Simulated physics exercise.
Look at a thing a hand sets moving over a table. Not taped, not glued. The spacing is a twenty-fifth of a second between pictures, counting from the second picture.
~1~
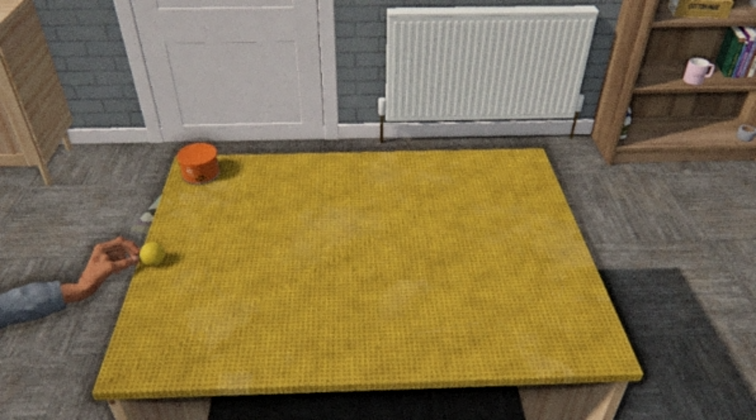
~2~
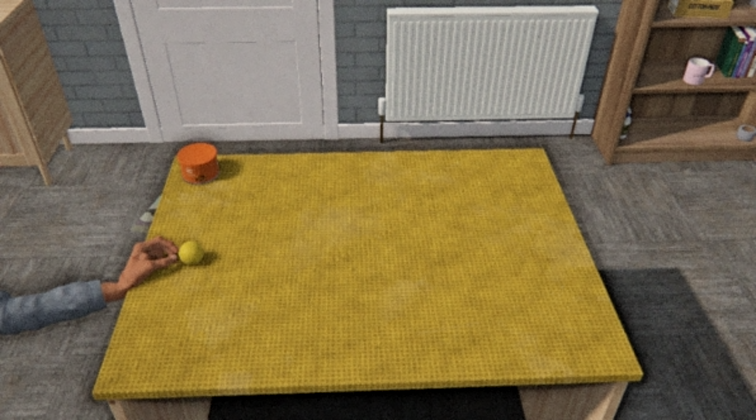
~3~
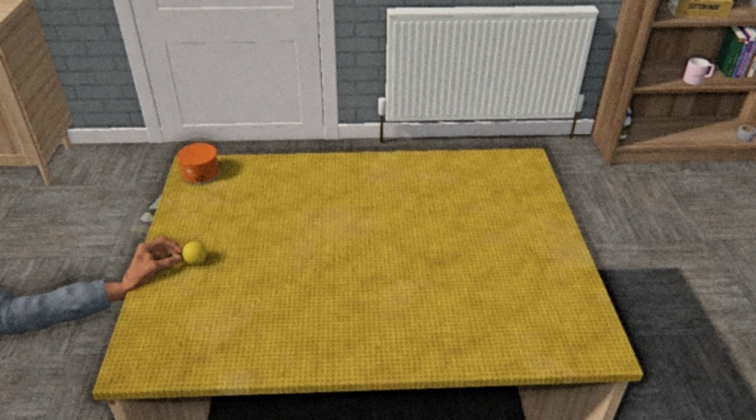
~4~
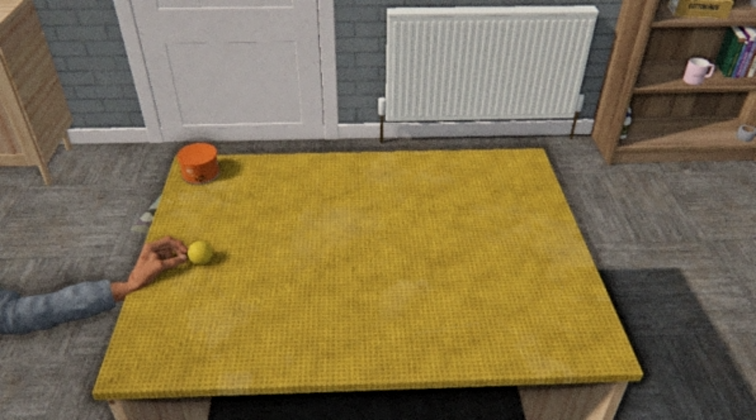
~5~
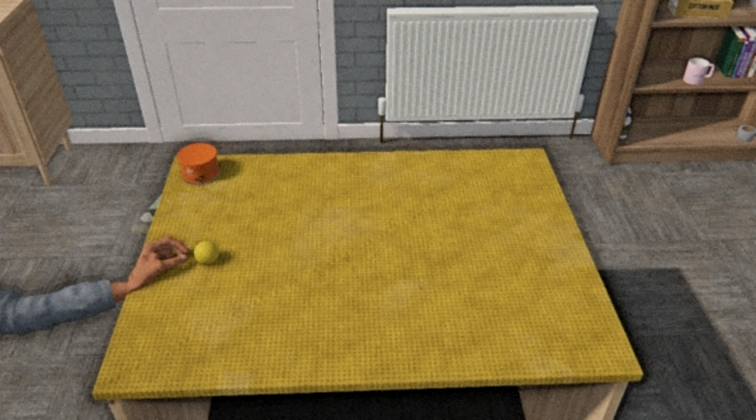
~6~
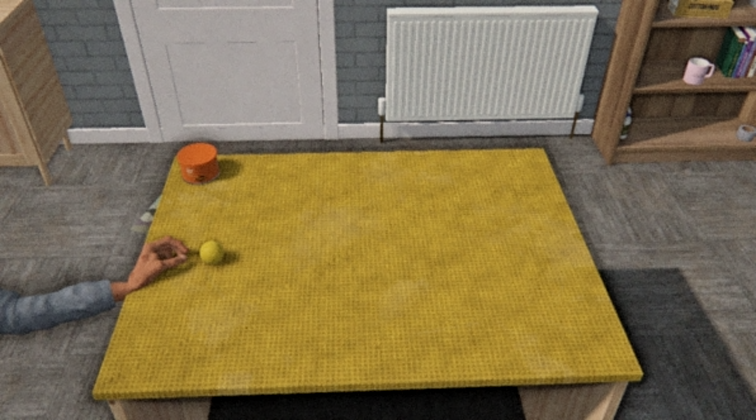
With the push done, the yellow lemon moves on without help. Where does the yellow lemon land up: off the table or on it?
It is held by the table.
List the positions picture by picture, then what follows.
The first frame shows under the hand; yellow lemon (153, 254).
The second frame shows under the hand; yellow lemon (191, 253).
The third frame shows under the hand; yellow lemon (195, 253).
The fourth frame shows yellow lemon (201, 253).
The fifth frame shows yellow lemon (207, 253).
The sixth frame shows yellow lemon (212, 253) displaced a little.
Then, 0.10 s past the last view, yellow lemon displaced about its own width near (225, 252).
Then, 0.20 s past the last view, yellow lemon displaced about its own width near (236, 252).
Then, 0.40 s past the last view, yellow lemon displaced well along near (252, 252).
Then, 0.60 s past the last view, yellow lemon displaced well along near (261, 251).
Finally, moved from the start, yellow lemon. Final places as the last picture's camera would see them, yellow lemon near (263, 251).
